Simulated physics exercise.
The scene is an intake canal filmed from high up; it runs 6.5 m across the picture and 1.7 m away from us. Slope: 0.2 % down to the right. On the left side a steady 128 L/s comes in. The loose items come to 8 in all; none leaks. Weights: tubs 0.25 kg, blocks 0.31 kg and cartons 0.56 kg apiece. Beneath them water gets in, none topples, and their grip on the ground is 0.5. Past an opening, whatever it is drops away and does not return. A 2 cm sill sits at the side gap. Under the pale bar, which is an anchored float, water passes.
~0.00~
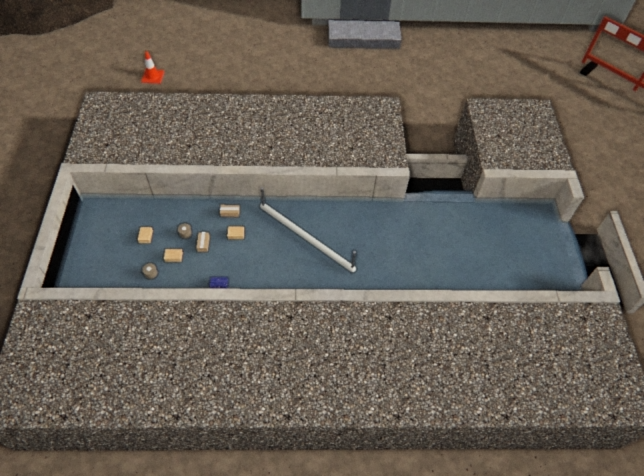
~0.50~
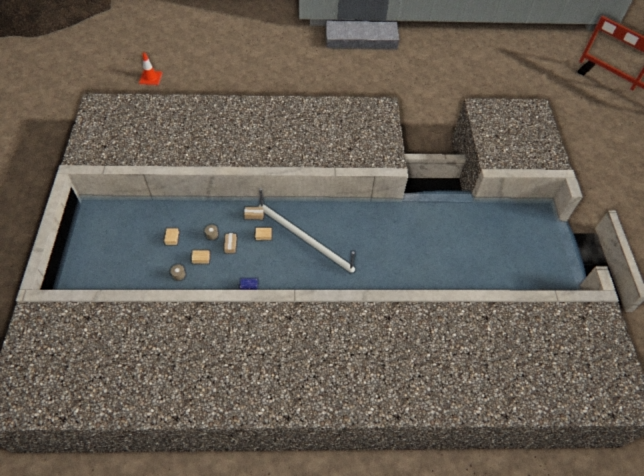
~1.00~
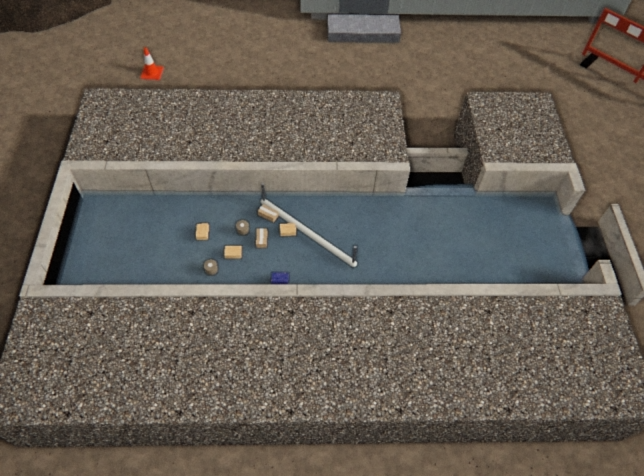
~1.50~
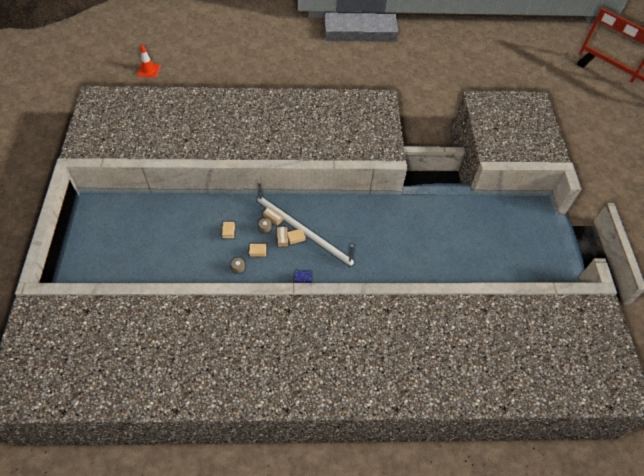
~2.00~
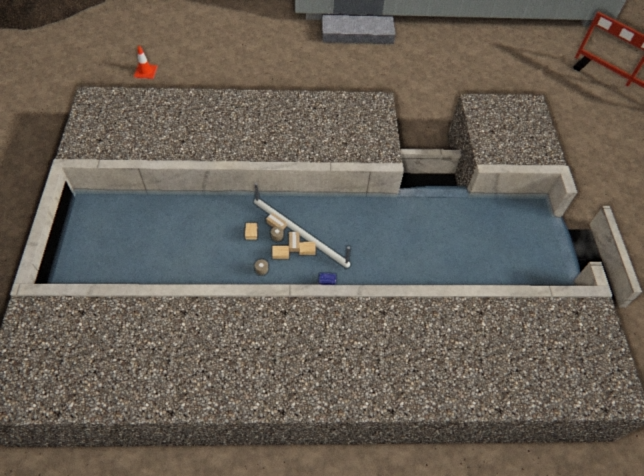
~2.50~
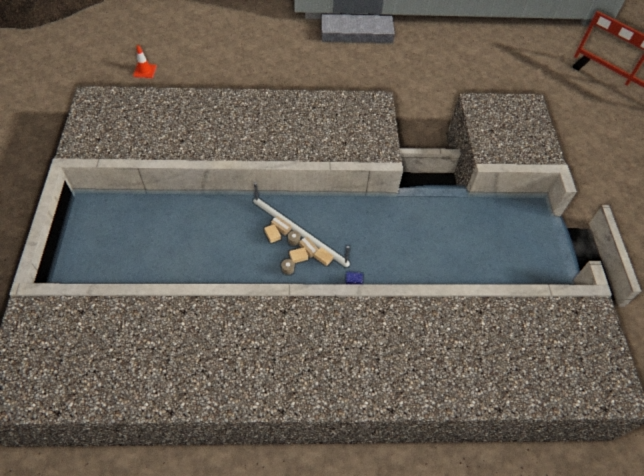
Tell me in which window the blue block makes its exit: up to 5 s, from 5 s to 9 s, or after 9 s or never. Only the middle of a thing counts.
From 5 s to 9 s.
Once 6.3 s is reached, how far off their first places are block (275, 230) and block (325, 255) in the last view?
That comes to 300 cm for the first and 250 cm for the second.
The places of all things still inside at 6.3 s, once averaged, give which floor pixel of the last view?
(408, 282).
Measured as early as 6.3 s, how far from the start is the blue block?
I'd put it at around 400 cm.
After 3.5 s the blue block is near (408, 276), 2.4 m from its start, afloat; 0 of 8 are out; 8 afloat.
After 6.3 s the blue block is near (521, 265), 3.8 m from its start, afloat; 0 of 8 are out; 8 afloat.
After 10.0 s the blue block has gone out (at 7.8 s); 1 of 8 are out; 7 afloat.
After 14.0 s the blue block has gone out (at 7.8 s); 7 of 8 are out; 1 afloat.
